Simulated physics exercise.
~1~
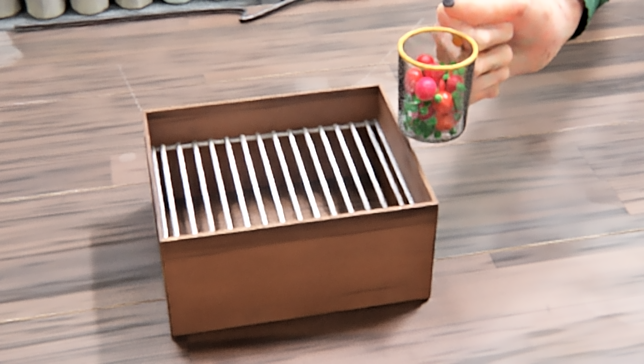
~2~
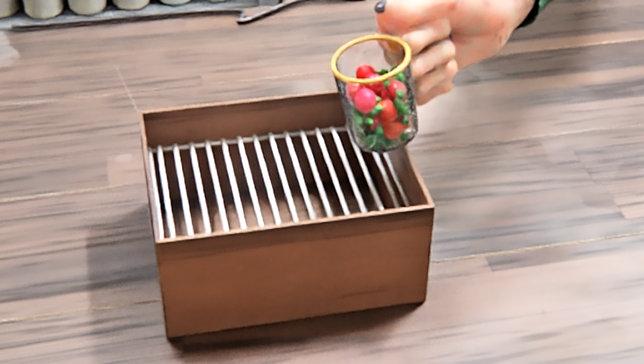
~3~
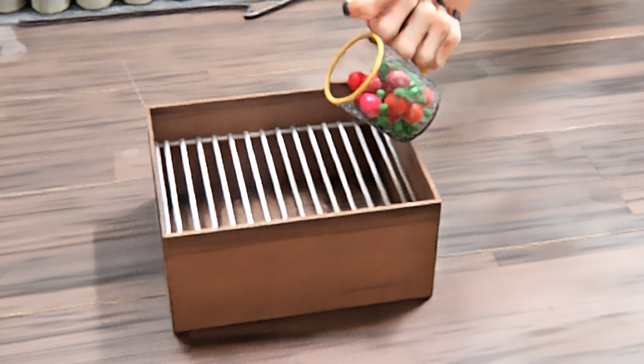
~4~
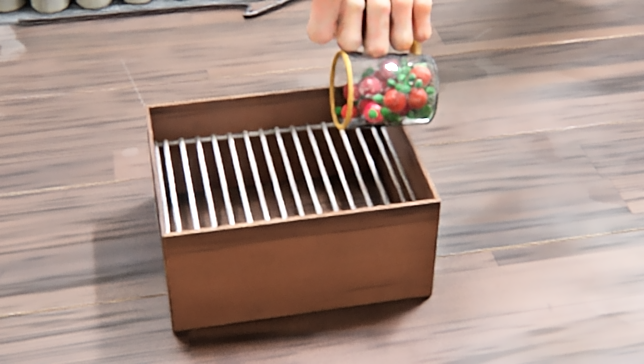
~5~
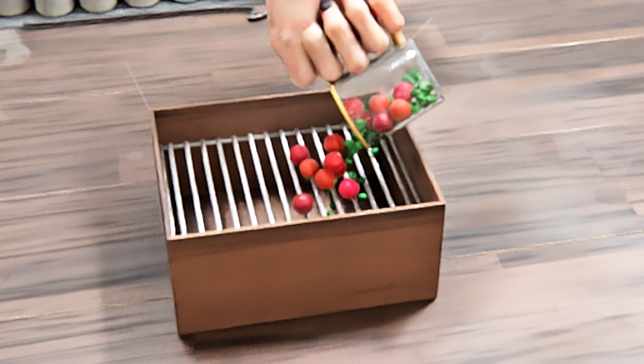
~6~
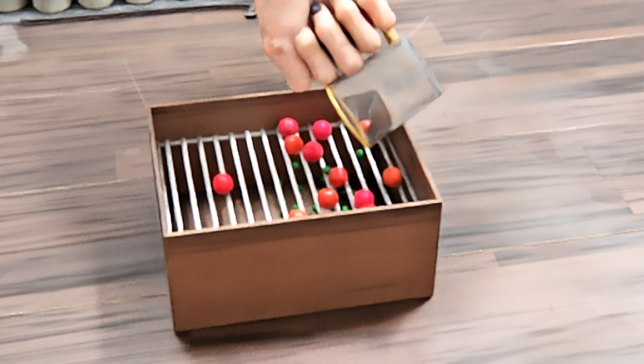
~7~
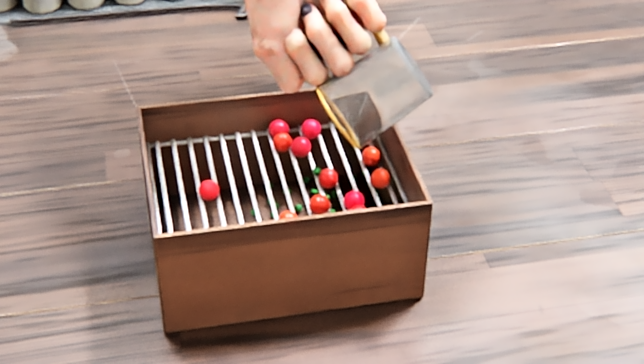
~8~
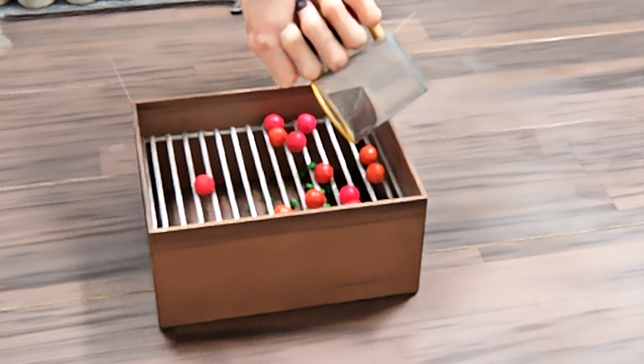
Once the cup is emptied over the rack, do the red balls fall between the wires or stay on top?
The red balls stay on top of the wires, while the green pieces fall between them.
